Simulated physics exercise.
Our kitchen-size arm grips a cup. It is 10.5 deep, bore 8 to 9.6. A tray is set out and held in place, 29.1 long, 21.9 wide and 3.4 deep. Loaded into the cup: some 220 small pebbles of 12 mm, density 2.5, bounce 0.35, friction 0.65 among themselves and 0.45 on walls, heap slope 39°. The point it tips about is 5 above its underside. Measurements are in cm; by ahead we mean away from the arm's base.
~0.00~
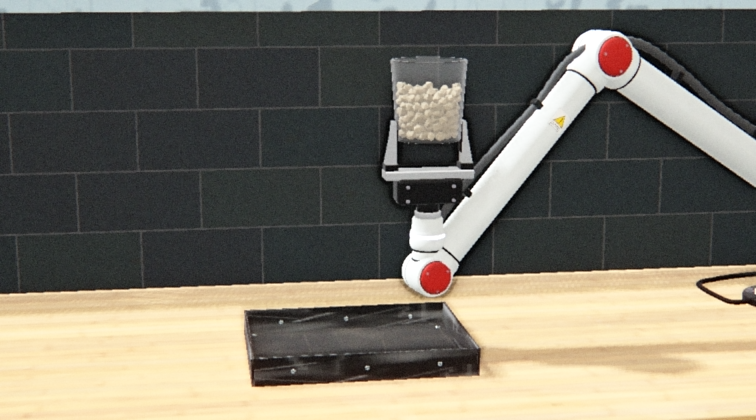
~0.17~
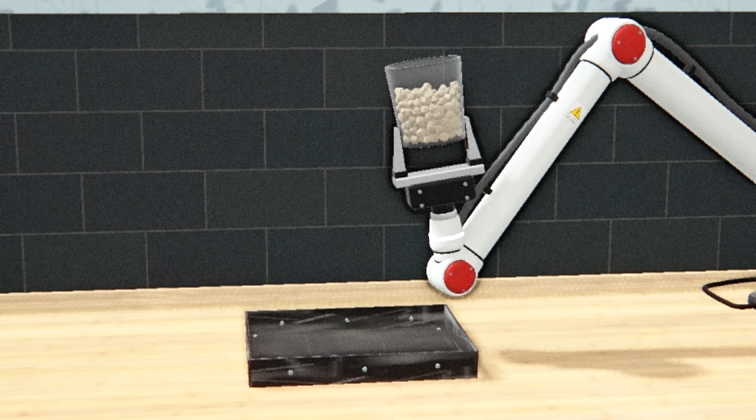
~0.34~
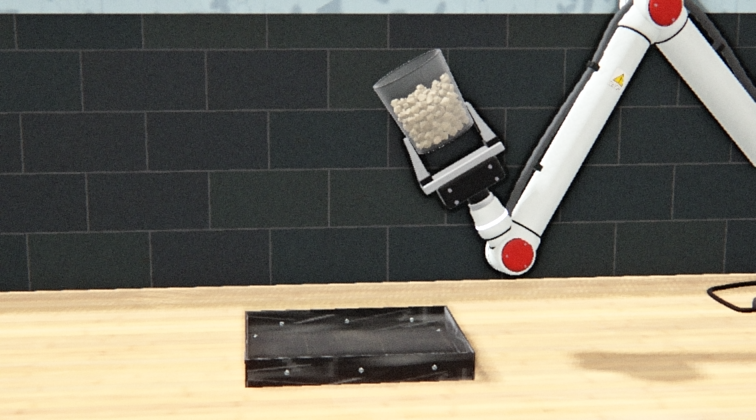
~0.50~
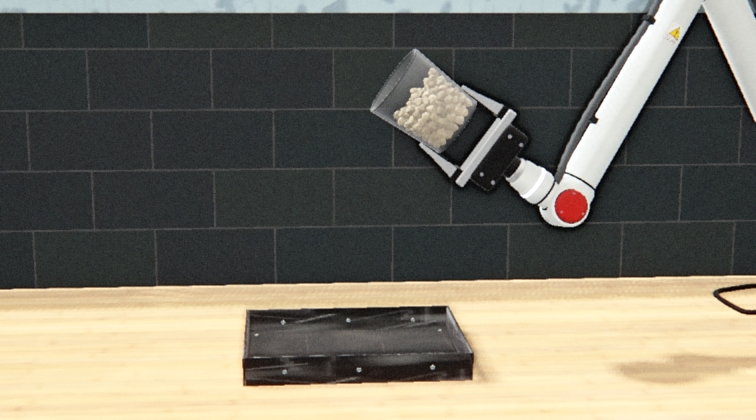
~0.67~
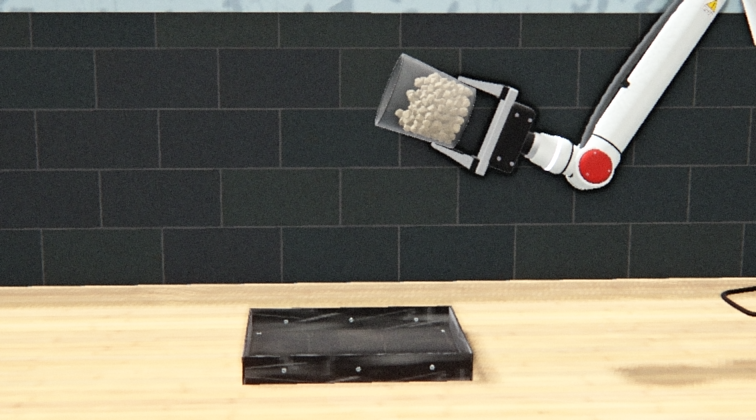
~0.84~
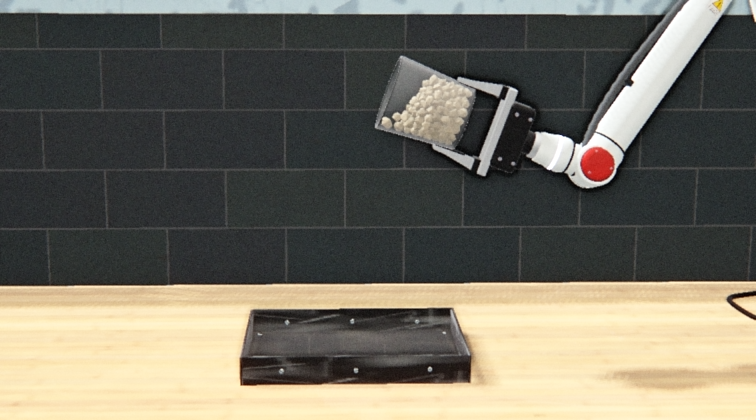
We see a white robot arm with red joints tip a clear cup of small pale pebbles steeply to the left above a black tray; the pebbles shift inside the cup, and the tilting slows toward the end.
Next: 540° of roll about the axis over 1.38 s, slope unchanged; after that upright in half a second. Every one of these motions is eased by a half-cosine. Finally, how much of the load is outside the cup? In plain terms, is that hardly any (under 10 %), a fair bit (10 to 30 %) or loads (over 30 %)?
I'd say hardly any, under 10 %.
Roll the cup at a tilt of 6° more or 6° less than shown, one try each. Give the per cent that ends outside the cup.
Roughly 15 and 0 per cent.
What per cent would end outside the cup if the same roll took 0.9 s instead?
In that case some 0 per cent.
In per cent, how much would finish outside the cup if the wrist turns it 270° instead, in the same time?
It would come to around 0 per cent.
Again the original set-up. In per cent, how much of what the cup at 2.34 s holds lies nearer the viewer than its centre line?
Roughly 55 in every hundred.
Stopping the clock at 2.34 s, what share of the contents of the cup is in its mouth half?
Close to 35 per cent is in the half by the mouth.
After 1.59 s, tipped 70°, highest piece 39 above the table; 219 in the cup, 1 in flight or on a rim.
After 2.34 s, tipped 60°, highest piece 38 above the table; 215 in the cup, 4 in the tray, 1 in flight or on a rim.
After 2.92 s, upright, highest piece 39 above the table; 215 in the cup, 4 in the tray, 1 on the table or floor.
After 3.62 s, upright, highest piece 39 above the table; 215 in the cup, 4 in the tray, 1 on the table or floor.
In the end, 215 in the cup, 4 in the tray, 1 on the table or floor. That is 2 % outside the cup.
